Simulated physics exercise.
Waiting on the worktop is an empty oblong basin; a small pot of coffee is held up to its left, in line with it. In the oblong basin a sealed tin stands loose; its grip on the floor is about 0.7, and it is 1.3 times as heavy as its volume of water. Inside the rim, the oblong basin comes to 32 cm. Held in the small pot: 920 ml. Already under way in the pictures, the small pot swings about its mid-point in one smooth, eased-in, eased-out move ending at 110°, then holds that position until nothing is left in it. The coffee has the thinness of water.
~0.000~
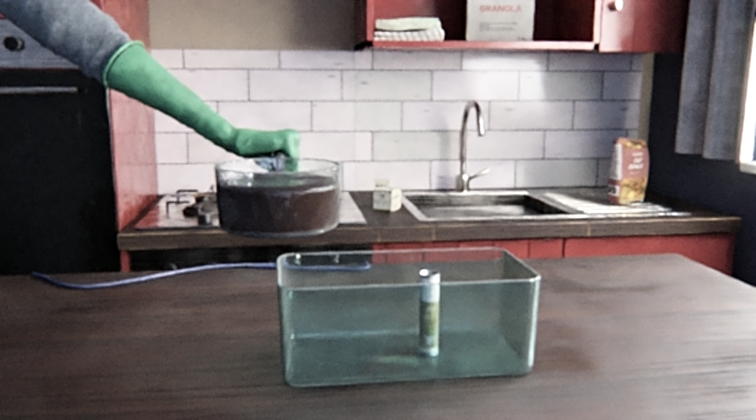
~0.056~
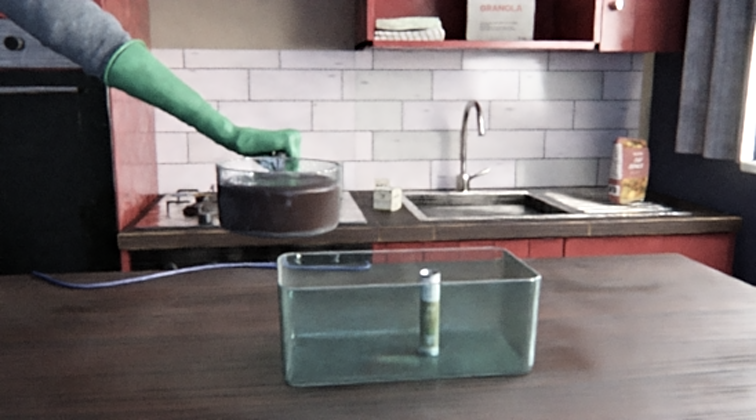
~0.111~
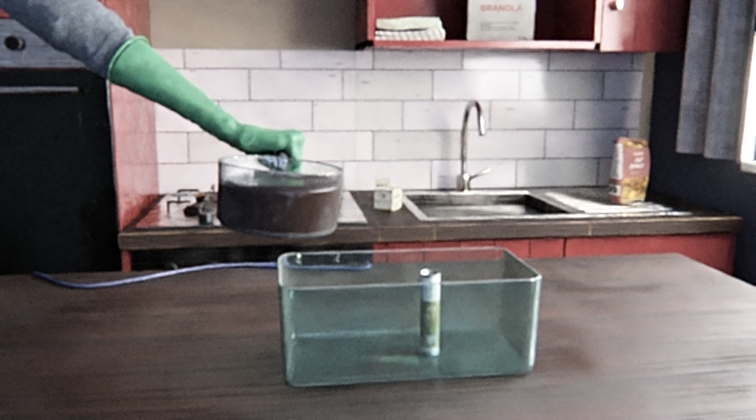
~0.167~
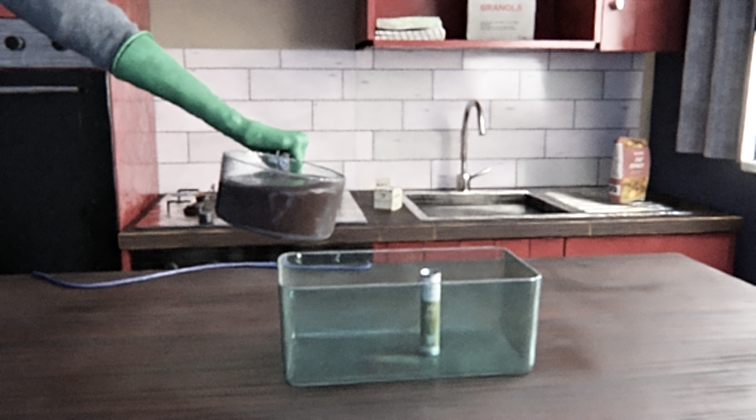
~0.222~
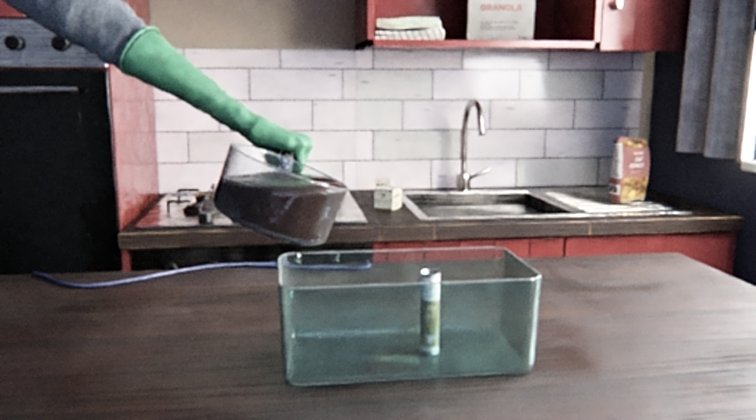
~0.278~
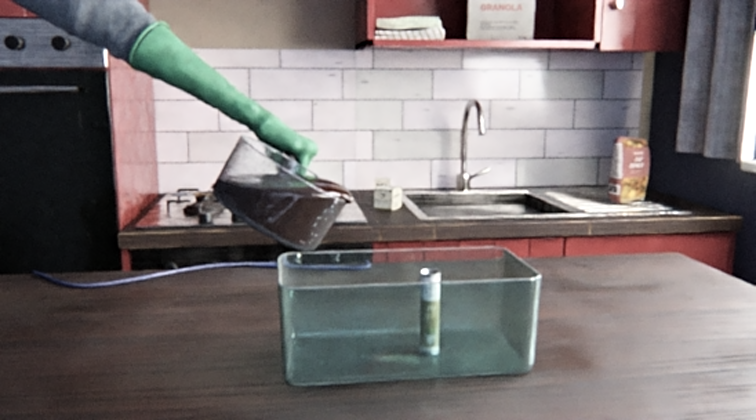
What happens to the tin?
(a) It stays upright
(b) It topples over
The answer is a.
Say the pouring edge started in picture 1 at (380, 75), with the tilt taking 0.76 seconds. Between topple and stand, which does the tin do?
Then it stays on its base.
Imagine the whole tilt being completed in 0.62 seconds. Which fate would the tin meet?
Result: Tin still standing.
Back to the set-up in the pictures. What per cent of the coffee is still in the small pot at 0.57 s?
Some 26 % of it is still there.
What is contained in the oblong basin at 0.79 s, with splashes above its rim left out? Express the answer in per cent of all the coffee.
Looks like about 94 % of the whole amount.
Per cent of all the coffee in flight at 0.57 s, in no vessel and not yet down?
Estimate: About 24 % of all of it.
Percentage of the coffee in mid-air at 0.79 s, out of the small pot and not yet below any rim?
Around 2 percent of the liquid.
After 0.57 s the tilt is 94° and 26 per cent is still to pour; the tin stands where it began.
After 0.79 s the tilt is 110° and 4 per cent is still to pour; the tin stands where it began.
After 1.01 s the tilt is 110° and 0 per cent is still to pour; the tin stands where it began.
After 1.26 s the tilt is 110° and 0 per cent is still to pour; the tin stands where it began.
In the end the tin stands where it began.
